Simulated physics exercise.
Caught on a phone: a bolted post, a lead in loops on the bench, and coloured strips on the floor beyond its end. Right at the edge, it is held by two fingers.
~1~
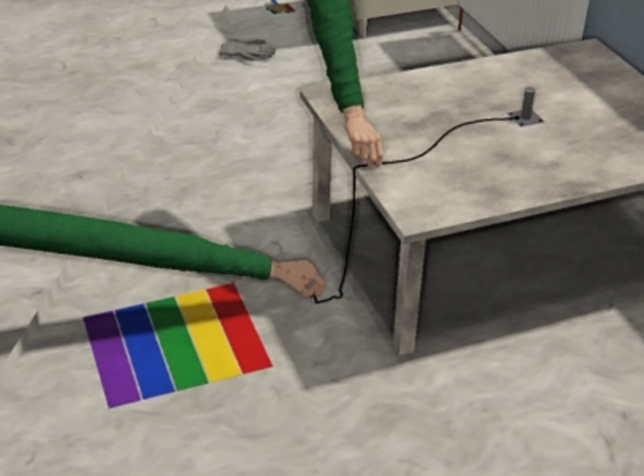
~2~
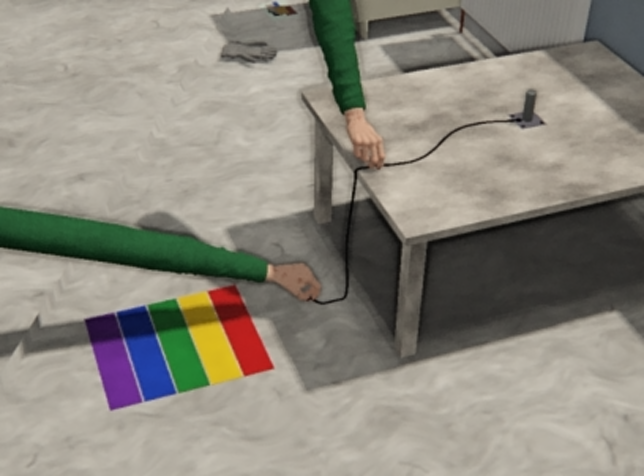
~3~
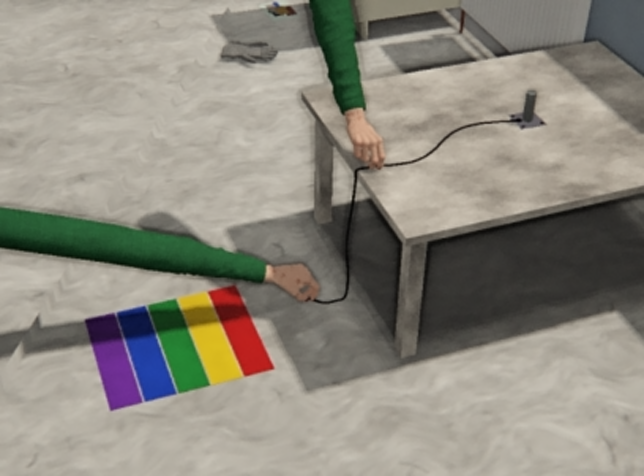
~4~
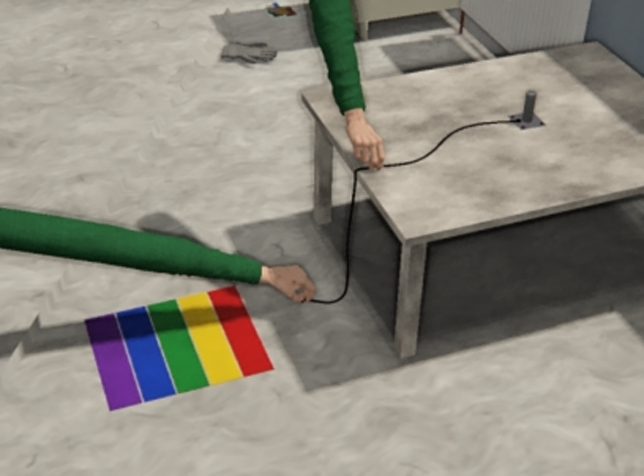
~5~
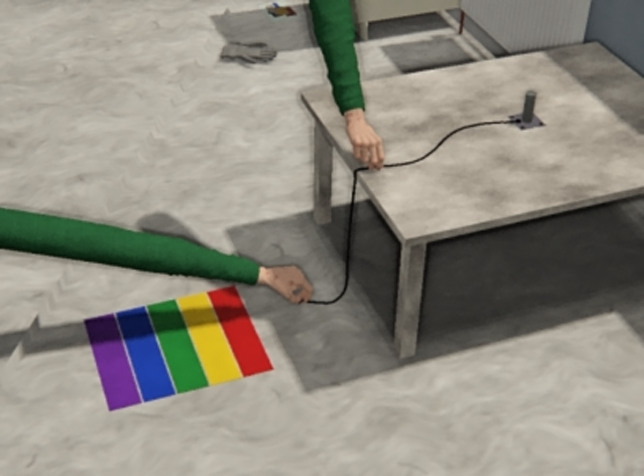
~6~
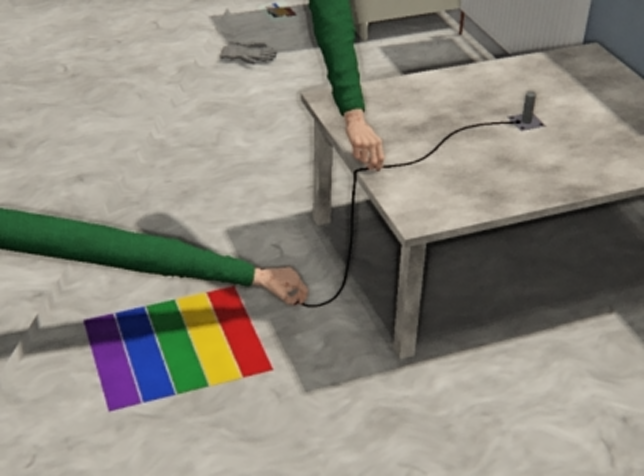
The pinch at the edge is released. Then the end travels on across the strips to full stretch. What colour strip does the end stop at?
Yellow.
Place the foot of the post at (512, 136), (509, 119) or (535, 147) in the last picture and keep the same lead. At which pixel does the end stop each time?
Somewhere near (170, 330), (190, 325) and (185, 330), in that order.
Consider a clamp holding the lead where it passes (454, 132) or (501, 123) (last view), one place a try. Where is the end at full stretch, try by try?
I'd put it around (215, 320) the first time and around (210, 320) the second.
Soon after, end near (270, 308); short of the strips.
After that, end near (231, 317); over red.
At the stop, end near (207, 323); over yellow. Over yellow.
